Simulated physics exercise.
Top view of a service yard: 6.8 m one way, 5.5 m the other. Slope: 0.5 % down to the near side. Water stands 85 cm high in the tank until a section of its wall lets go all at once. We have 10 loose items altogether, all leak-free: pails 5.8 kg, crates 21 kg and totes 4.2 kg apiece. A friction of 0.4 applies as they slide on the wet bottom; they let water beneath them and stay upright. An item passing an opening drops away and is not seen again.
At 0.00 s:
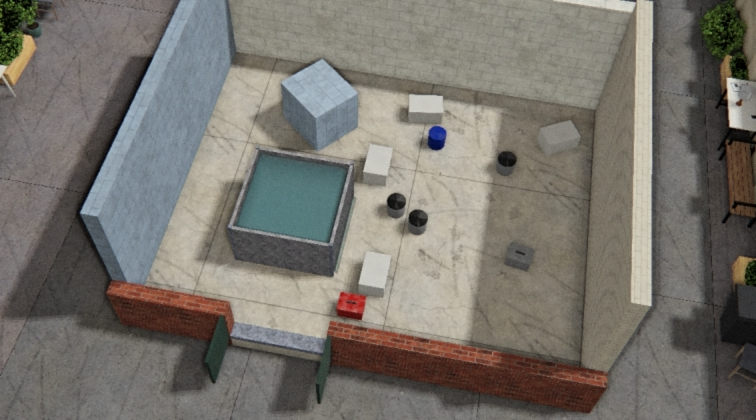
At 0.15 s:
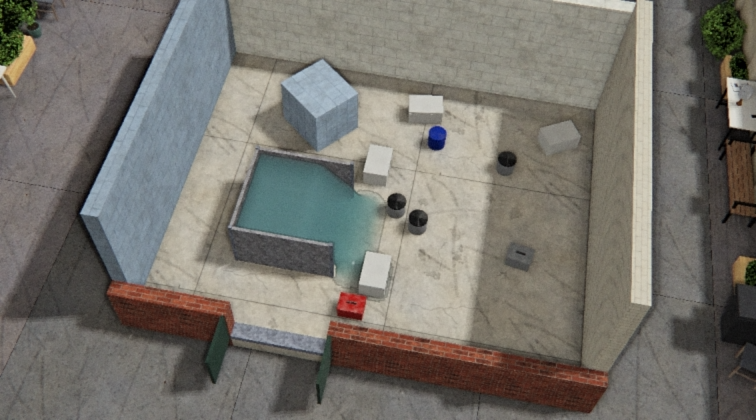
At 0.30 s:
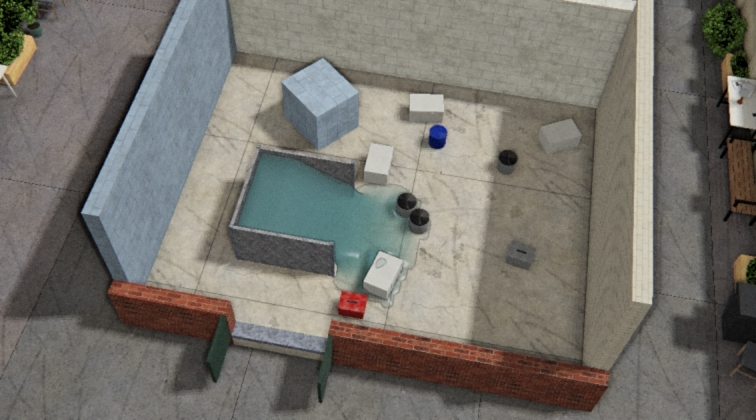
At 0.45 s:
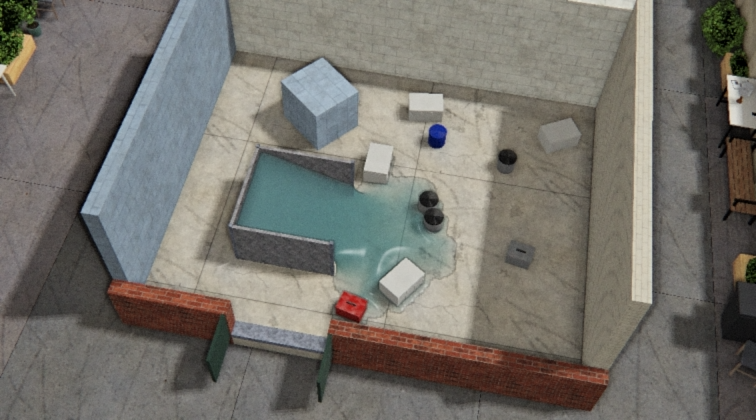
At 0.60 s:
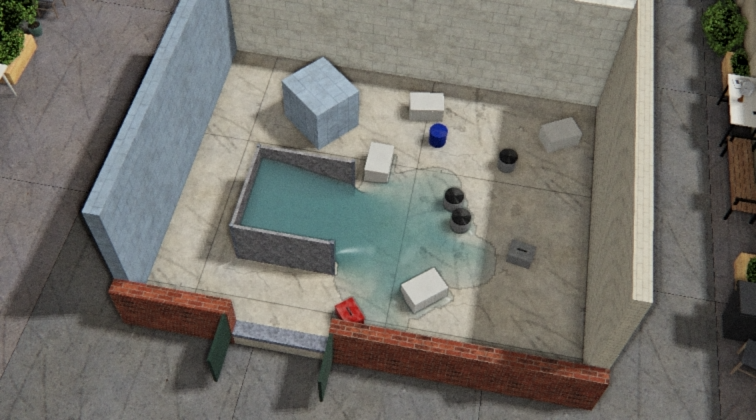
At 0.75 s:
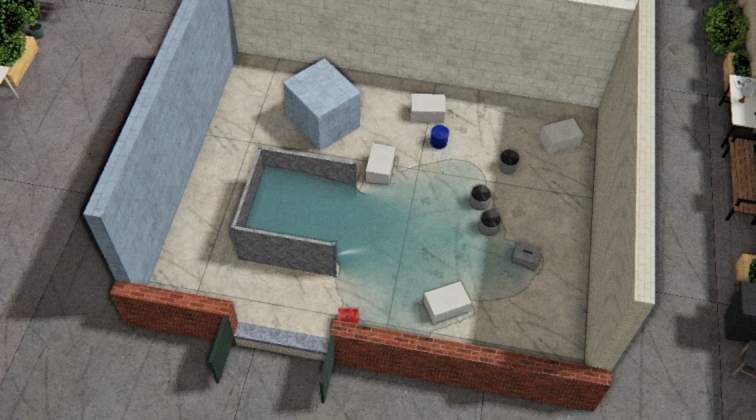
In this clip, water pours from the open right side of a square tank in a walled yard and spreads rightward across the floor, pushing two dark pots and a white block along, then shifting a small red container near the gate.
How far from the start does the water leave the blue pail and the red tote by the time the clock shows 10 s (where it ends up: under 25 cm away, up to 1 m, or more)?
In short, blue pail gets moved a long way; red tote gets moved a long way.
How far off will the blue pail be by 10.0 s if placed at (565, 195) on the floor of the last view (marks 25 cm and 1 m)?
It goes a long way.
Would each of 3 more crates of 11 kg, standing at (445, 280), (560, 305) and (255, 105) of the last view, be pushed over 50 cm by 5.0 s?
Note, same order as listed: Beyond the limit, beyond the limit, inside the limit.
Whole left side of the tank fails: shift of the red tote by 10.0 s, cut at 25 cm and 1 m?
Under that change, the red tote covers a big distance.
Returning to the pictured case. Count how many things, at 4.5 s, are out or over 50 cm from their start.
The number by then is 7.
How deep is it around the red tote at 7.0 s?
3 cm or so.
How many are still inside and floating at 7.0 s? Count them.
At that time the total is 3.
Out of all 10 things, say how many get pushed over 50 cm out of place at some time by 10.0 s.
9.
After 2.0 s the blue pail is near (440, 132), 0.0 m from its start, aground; the red tote is near (347, 322), 0.4 m from its start, aground; 0 of 10 are out; 5 afloat.
After 4.5 s the blue pail is near (436, 138), 0.2 m from its start, aground; the red tote is near (321, 311), 0.5 m from its start, aground; 0 of 10 are out; 5 afloat.
After 7.0 s the blue pail is near (347, 142), 1.6 m from its start, aground; the red tote is near (183, 270), 2.7 m from its start, aground; 0 of 10 are out; 3 afloat.
After 10.0 s the blue pail is near (279, 159), 2.8 m from its start, aground; the red tote is near (217, 219), 2.7 m from its start, afloat; 0 of 10 are out; 2 afloat.
